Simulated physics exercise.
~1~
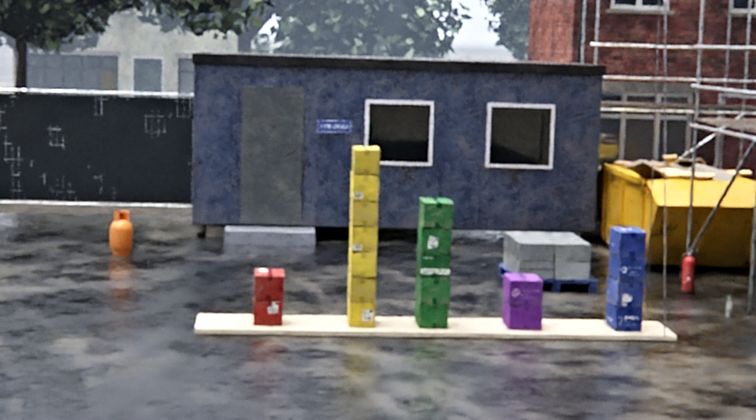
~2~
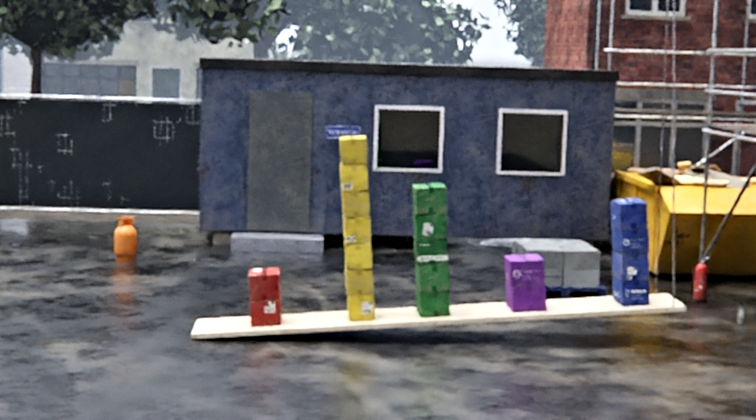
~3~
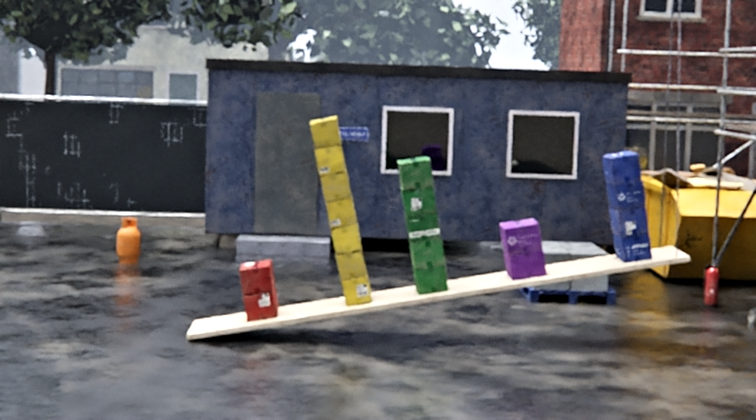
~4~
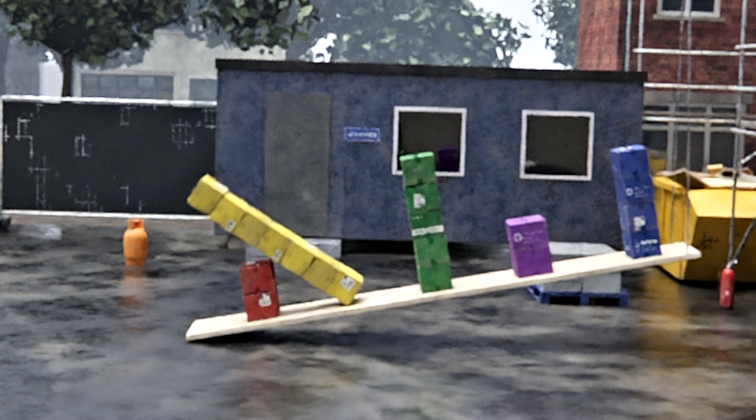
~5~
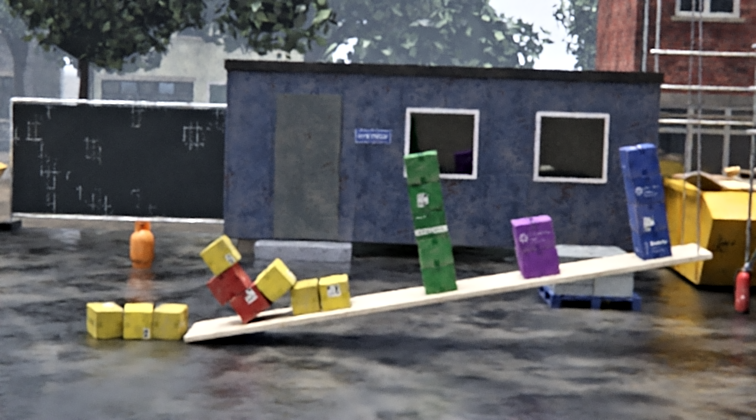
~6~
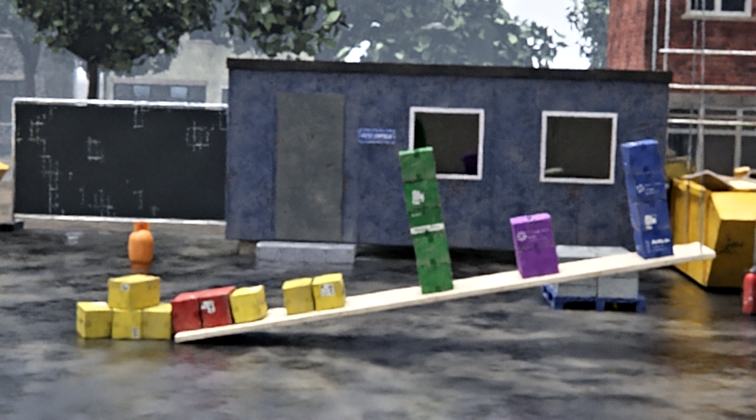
The clip shows five coloured carton stacks on a pale board whose right end slowly rises. The tall yellow stack topples left onto the short red one, and both end scattered around the lower end, while the green, purple and blue stacks remain standing on the slope.
